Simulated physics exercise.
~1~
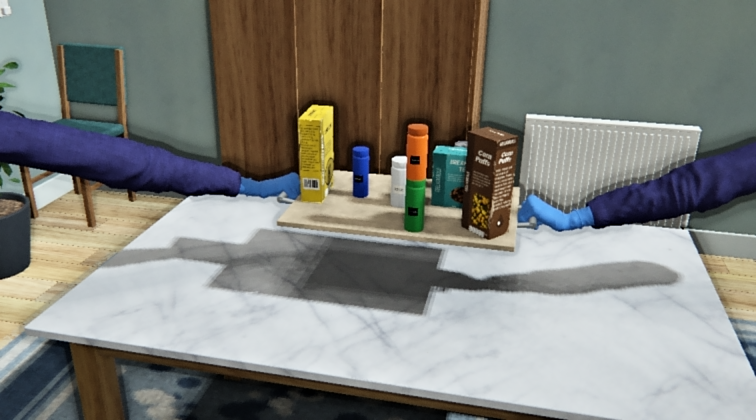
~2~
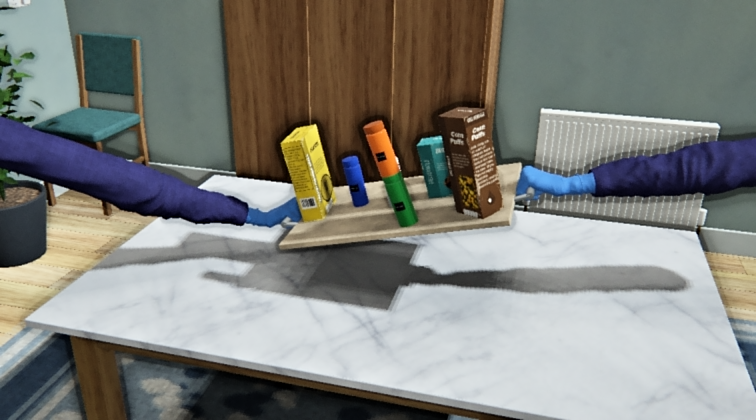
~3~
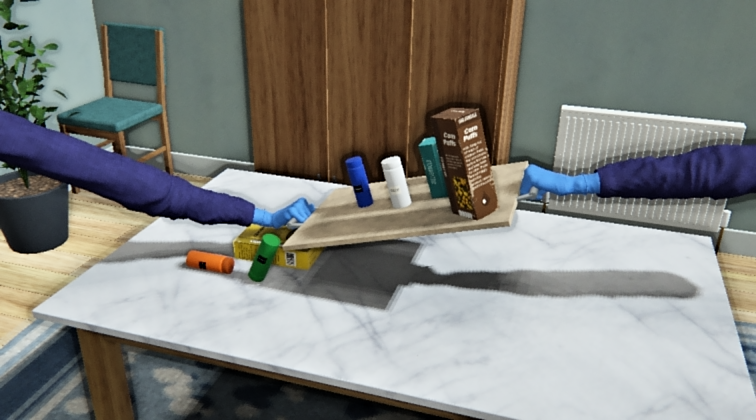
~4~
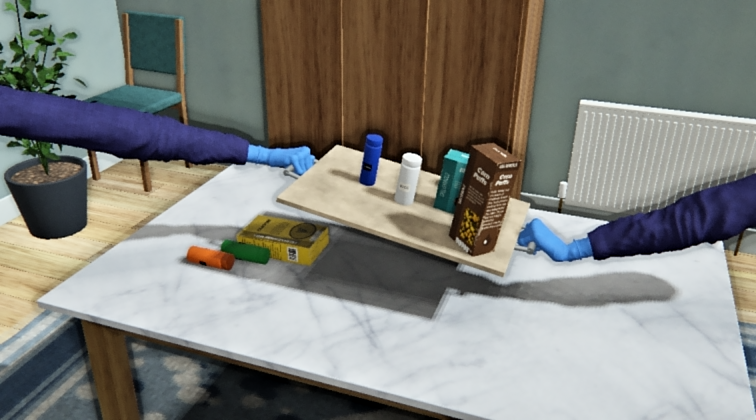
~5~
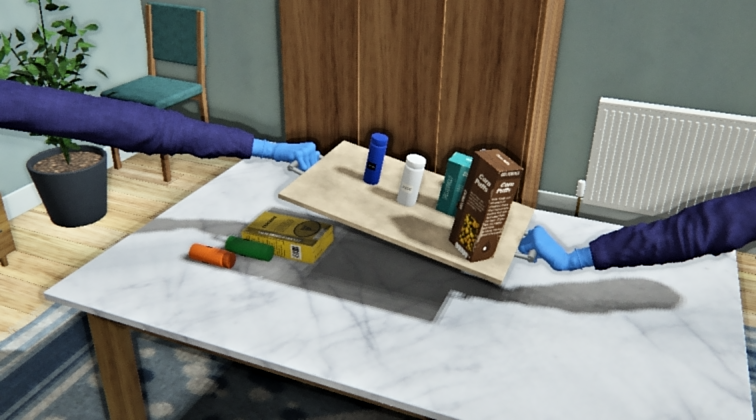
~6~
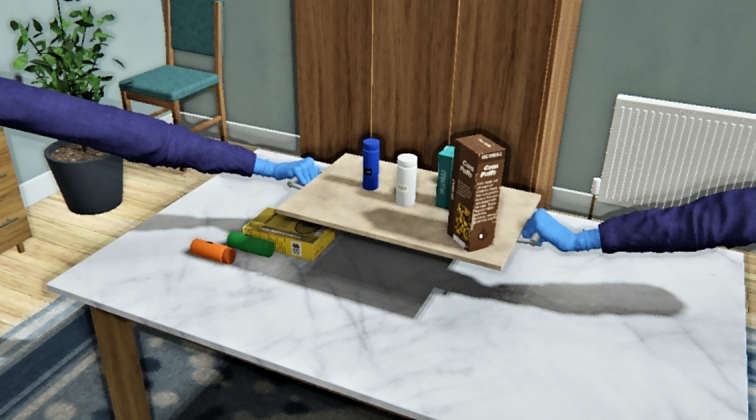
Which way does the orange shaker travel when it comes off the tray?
The orange shaker moves to the left, ending up on its side on the table.
